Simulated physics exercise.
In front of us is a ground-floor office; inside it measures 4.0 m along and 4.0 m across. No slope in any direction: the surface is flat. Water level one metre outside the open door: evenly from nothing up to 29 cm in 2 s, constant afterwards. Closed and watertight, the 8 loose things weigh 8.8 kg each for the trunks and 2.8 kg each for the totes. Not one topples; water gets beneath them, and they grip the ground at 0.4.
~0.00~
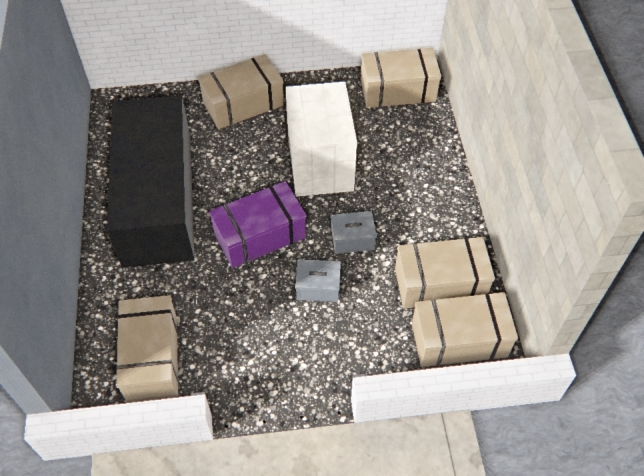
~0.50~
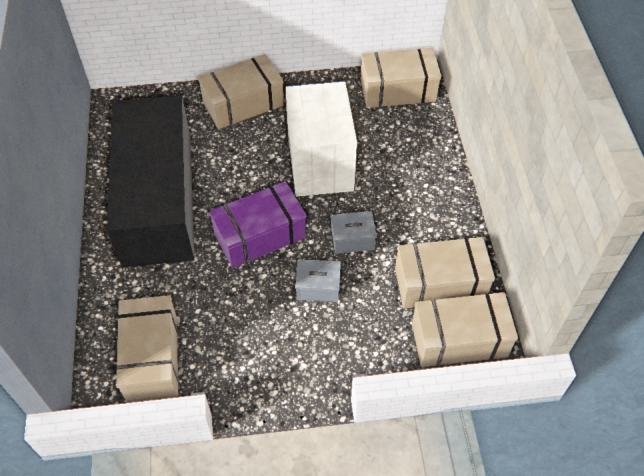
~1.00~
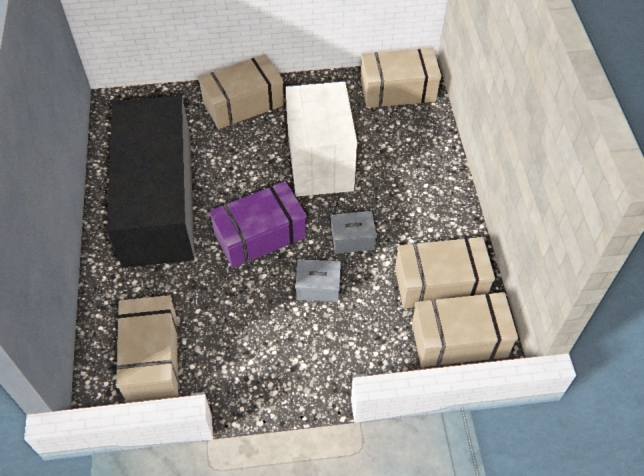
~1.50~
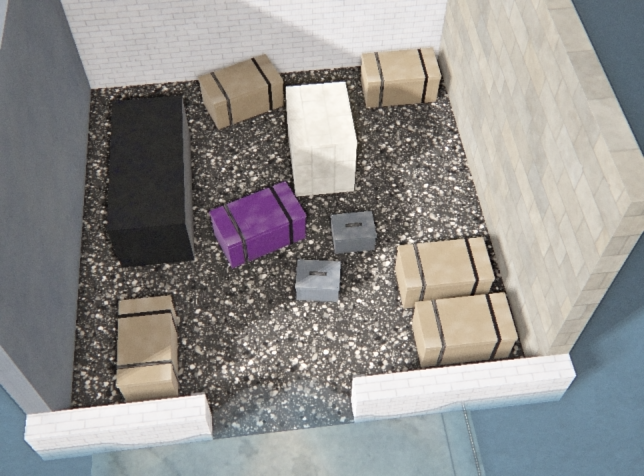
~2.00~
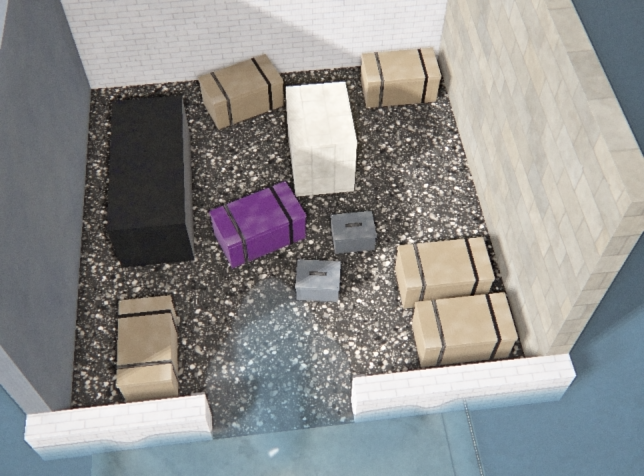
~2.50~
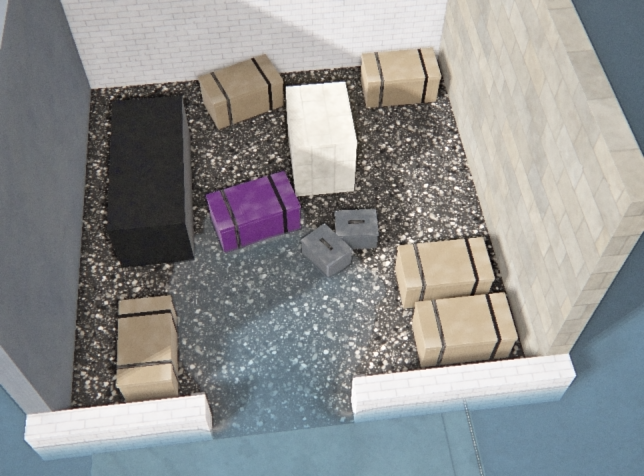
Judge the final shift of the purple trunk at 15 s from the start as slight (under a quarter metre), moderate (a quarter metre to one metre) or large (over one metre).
Expect it to be pushed beyond a metre.
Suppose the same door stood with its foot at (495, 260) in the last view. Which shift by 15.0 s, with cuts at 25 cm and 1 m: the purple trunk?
Then the purple trunk gets carried off.
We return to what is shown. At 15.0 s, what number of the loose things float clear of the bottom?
At that point I count 8.
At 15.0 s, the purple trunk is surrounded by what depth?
20 cm, roughly.
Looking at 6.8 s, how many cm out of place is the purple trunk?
150 cm or so by then.
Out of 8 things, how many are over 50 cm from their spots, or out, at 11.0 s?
By that time the total stands at 6.
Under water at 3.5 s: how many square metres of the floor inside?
Wet: Near 8.5 m2.
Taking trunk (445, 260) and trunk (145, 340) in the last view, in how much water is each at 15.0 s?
About 18 and 18 cm.
After 3.5 s the purple trunk is near (230, 102), 1.4 m from its start, afloat; 2 afloat.
After 6.8 s the purple trunk is near (232, 86), 1.6 m from its start, afloat; 7 afloat.
After 11.0 s the purple trunk is near (311, 70), 1.8 m from its start, afloat; 8 afloat.
After 15.0 s the purple trunk is near (418, 74), 2.3 m from its start, afloat; 8 afloat.
